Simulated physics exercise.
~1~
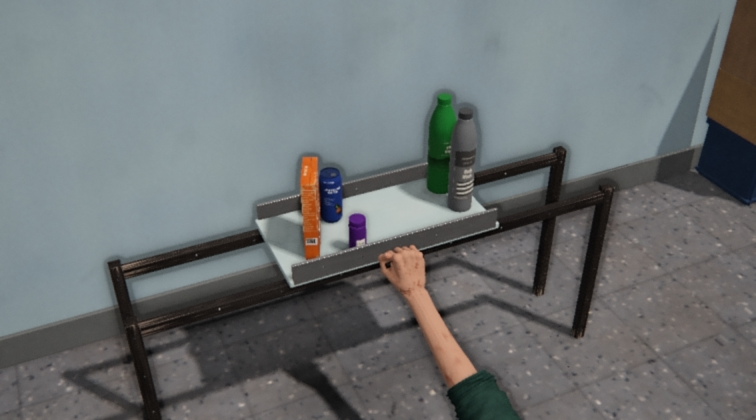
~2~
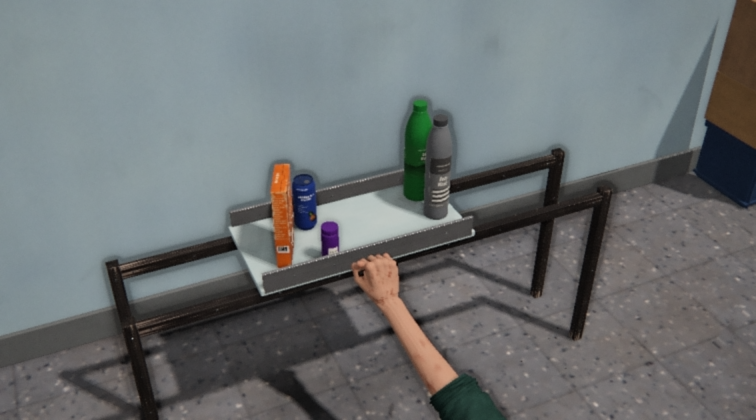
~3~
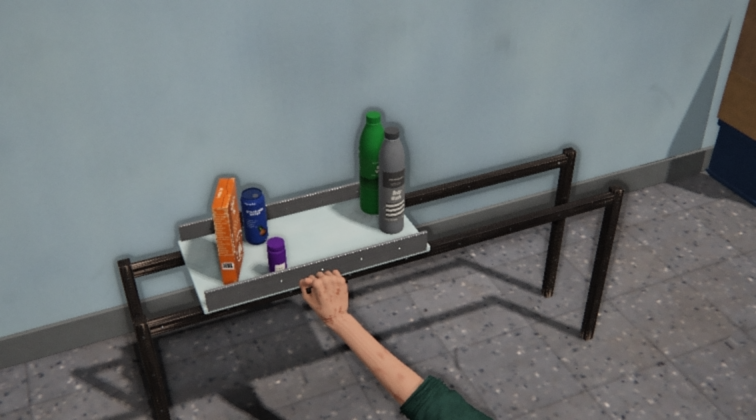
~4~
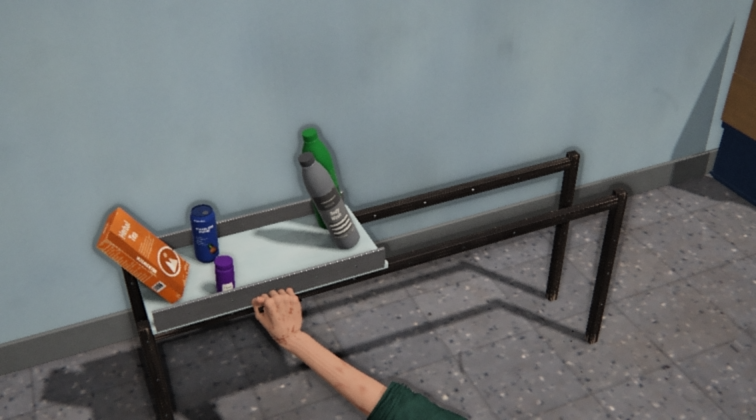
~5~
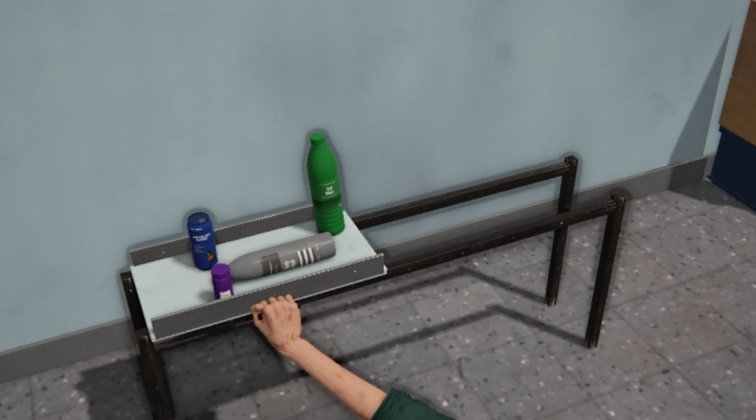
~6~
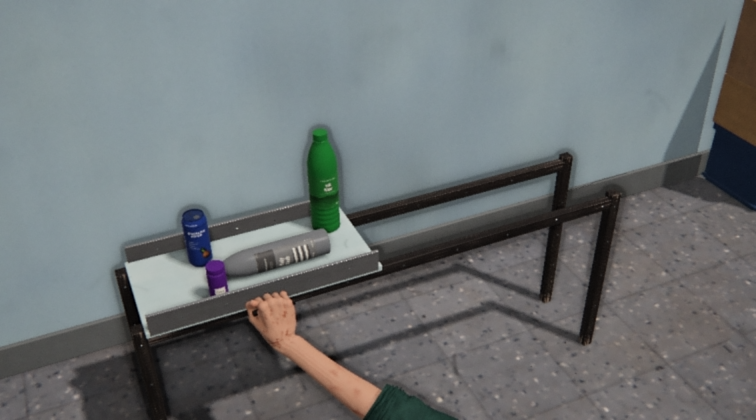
A tray pulled left by a hand stops, losing the orange packet and toppling the grey bottle.
